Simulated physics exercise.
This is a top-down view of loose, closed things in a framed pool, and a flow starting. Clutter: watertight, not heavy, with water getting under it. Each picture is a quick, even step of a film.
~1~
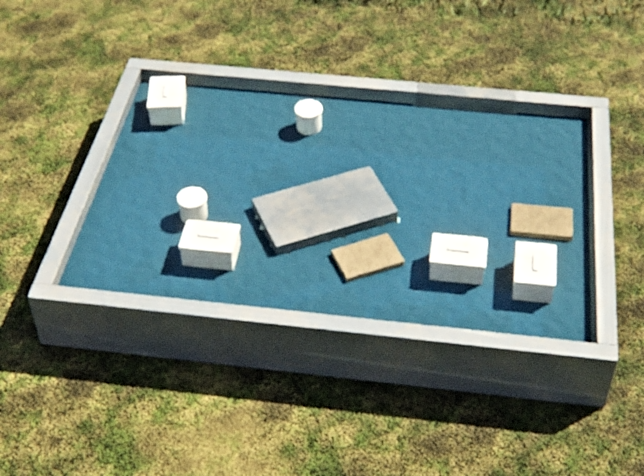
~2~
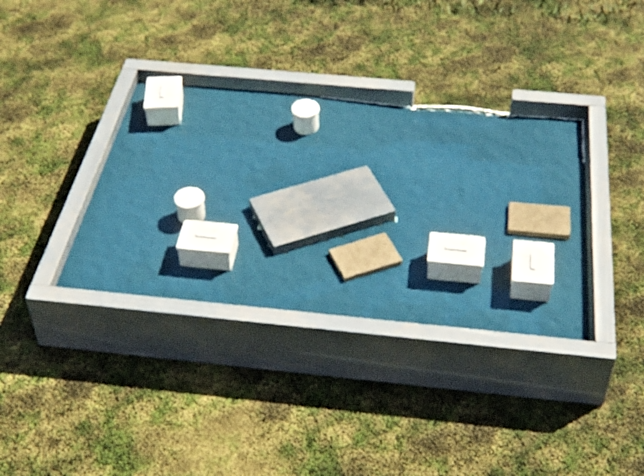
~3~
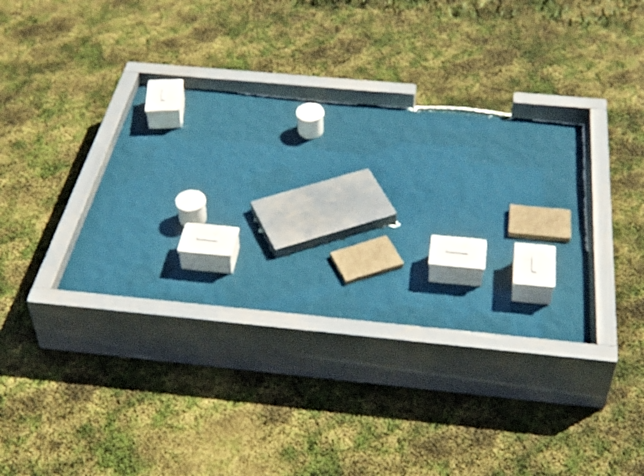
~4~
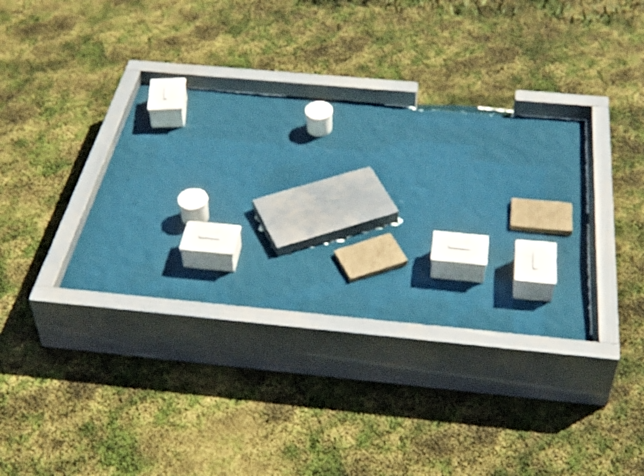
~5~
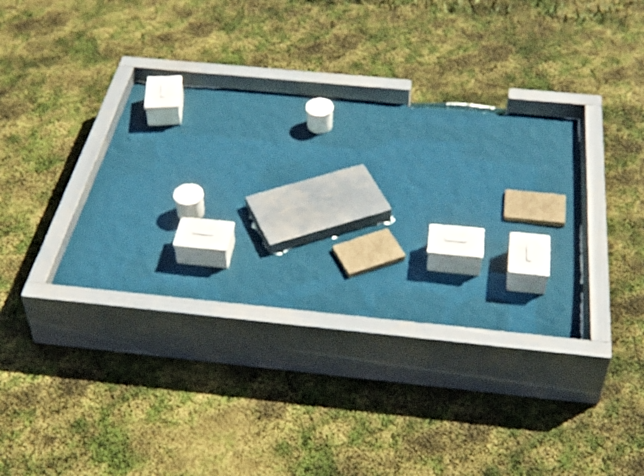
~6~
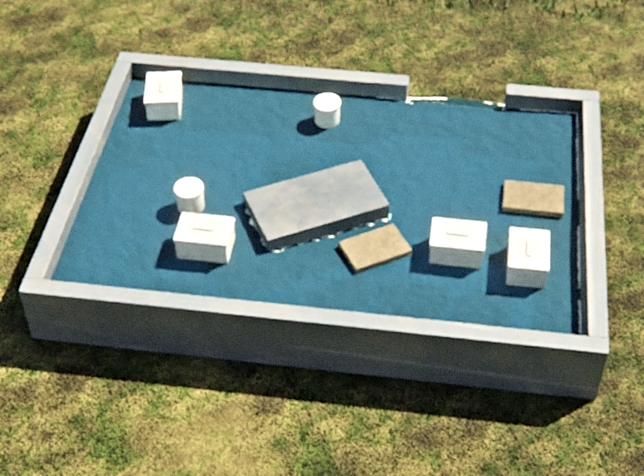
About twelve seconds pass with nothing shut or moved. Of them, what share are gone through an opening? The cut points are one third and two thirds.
My forecast is under one third.
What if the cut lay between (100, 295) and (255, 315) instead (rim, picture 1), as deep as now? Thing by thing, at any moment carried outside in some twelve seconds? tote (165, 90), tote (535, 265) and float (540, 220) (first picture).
Item one doesn't escape, item two doesn't escape, item three doesn't escape.
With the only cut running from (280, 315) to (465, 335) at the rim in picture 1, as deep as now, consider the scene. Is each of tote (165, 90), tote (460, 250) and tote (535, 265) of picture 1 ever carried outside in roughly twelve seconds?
First never leaves, second escapes, third escapes.
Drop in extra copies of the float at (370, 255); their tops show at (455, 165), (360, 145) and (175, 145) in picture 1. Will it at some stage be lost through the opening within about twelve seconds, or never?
In order, the first is escaping, the second escaping, the third never leaving.
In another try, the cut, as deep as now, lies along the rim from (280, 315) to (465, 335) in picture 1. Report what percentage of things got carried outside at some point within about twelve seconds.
I'd say some 80 in a hundred.
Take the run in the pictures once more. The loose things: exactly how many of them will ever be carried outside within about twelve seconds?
1 of them.
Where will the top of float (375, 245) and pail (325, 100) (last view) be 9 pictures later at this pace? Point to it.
At about (407, 229) and (397, 97).
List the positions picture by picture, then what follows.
The first frame shows a pail at (309, 109) floats; a float at (542, 220), afloat; 0 of 8 have shifted.
The second frame shows a pail at (306, 108) floats; a float at (539, 218) floats; 0 of 8 have shifted.
The third frame shows a pail at (310, 112), afloat; a float at (540, 221), afloat; 0 of 8 have shifted.
The fourth frame shows a pail at (319, 110), afloat, close to its start; a float at (542, 214) floats, close to its start; 2 of 8 have shifted.
The fifth frame shows a pail at (320, 107), afloat, close to its start; a float at (535, 206) floats, close to its start; 5 of 8 have shifted.
The sixth frame shows a pail at (327, 102) floats, close to its start; a float at (534, 196) floats, close to its start; 6 of 8 have shifted.
A moment on, 0 of 8 are out; 8 afloat.
Next, 0 of 8 are out; 8 afloat.
Later, 1 of 8 are out; 7 afloat.
In the end, 1 of 8 are out; 7 afloat.
